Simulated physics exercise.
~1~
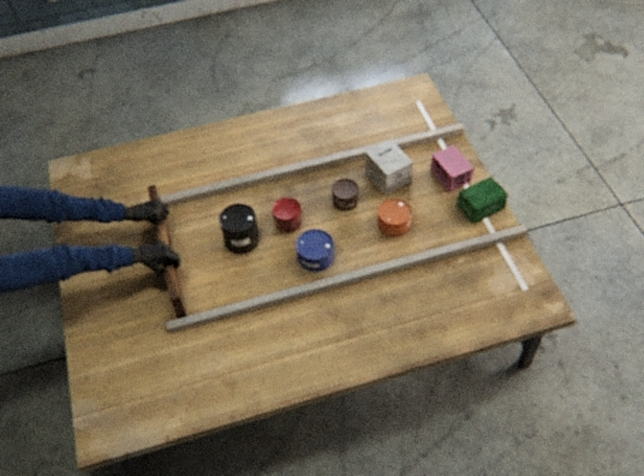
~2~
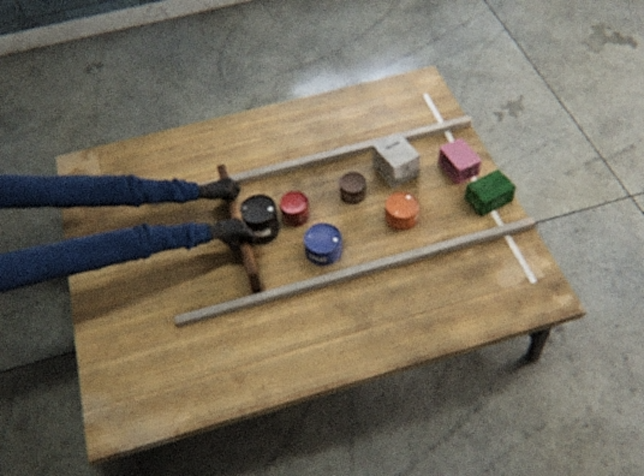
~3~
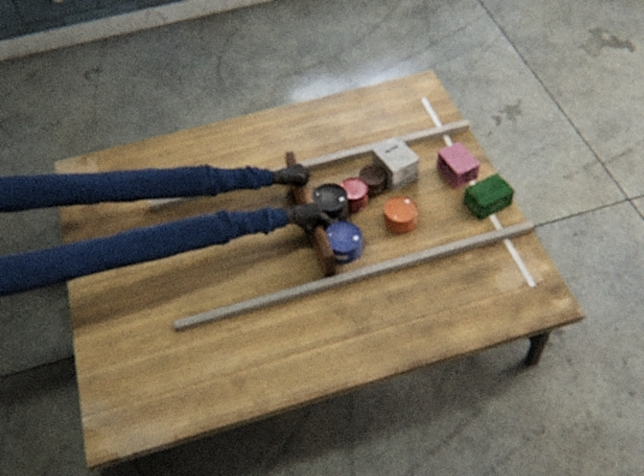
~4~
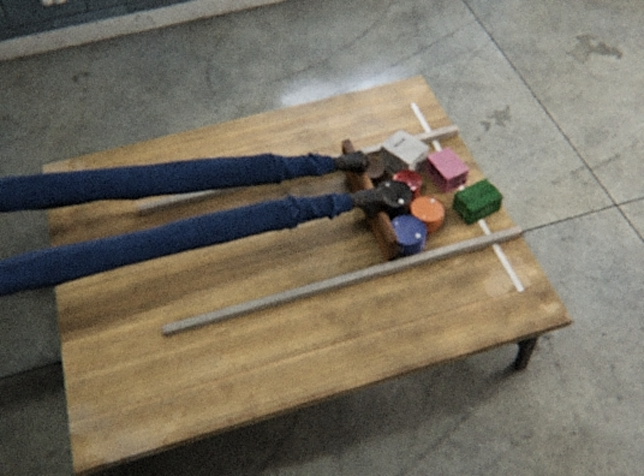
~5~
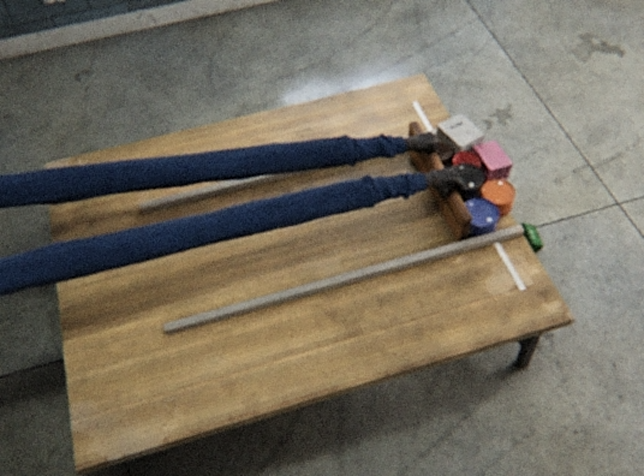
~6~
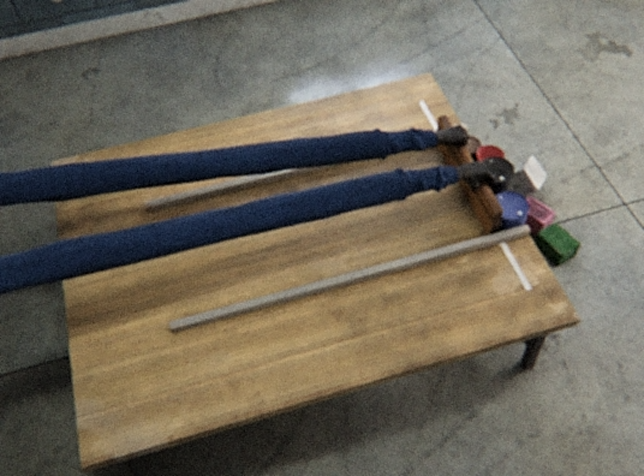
A plank pushed right by two gloved hands sweeps cans and boxes off a table's edge.
